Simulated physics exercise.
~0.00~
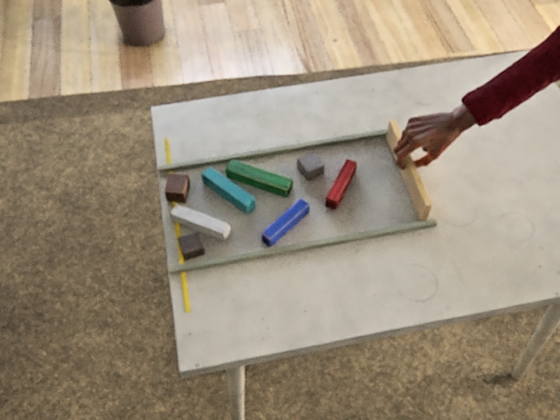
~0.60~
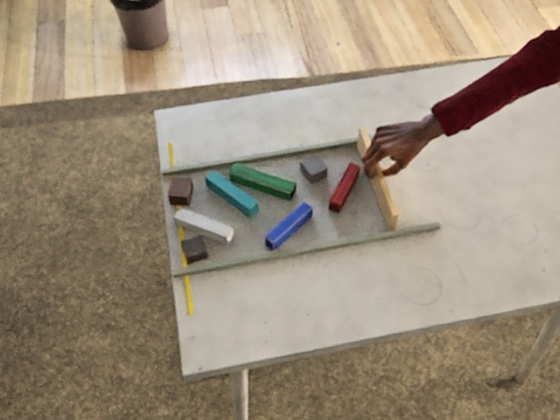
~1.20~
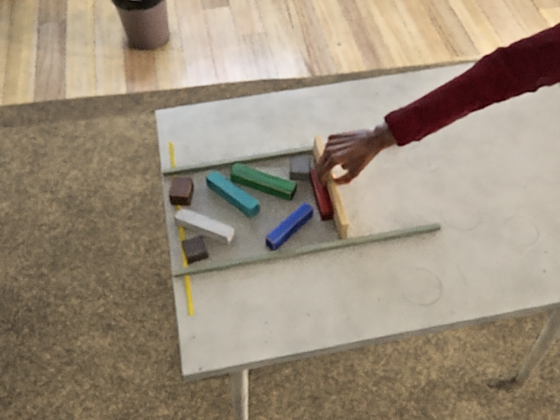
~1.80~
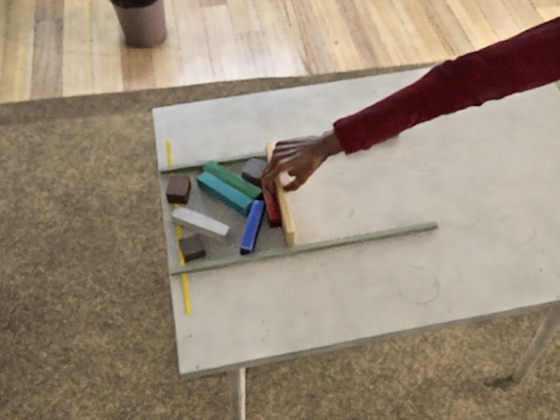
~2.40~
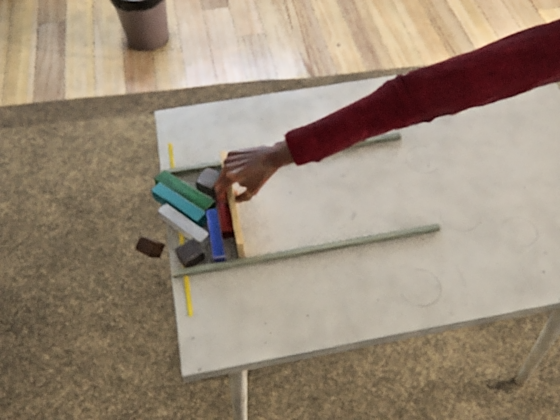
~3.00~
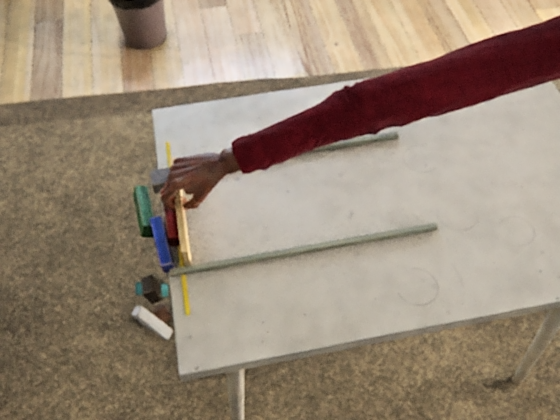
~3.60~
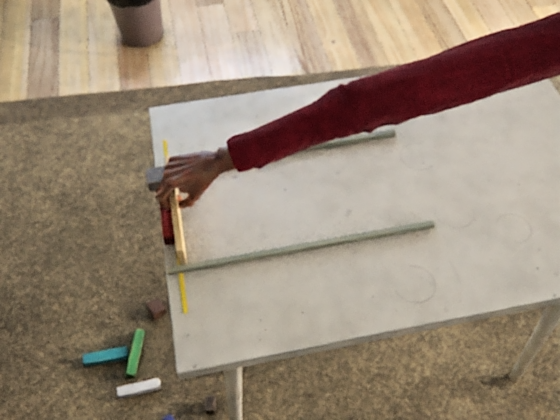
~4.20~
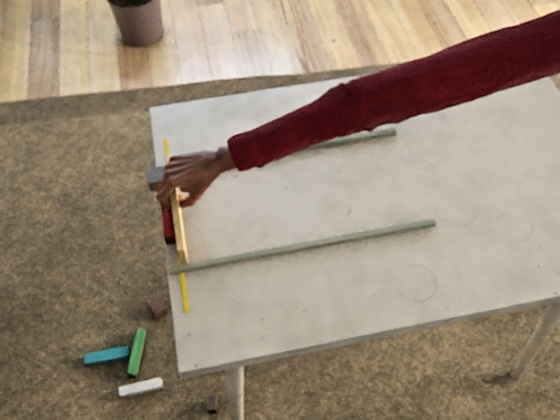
At the start, eight loose pieces, some long bars and some small blocks, lie between two rails on a table, with a hand holding a board upright at their right. The hand slides the board left, reaching the red stick first and then pushing the blue, green and turquoise pieces together. The crowded pieces move past the yellow tape, and the brown block tips off the left edge. More pieces follow, dropping toward the carpet. Finally the board stops at the tape, with the red stick and a gray block still at the edge and the others fallen.
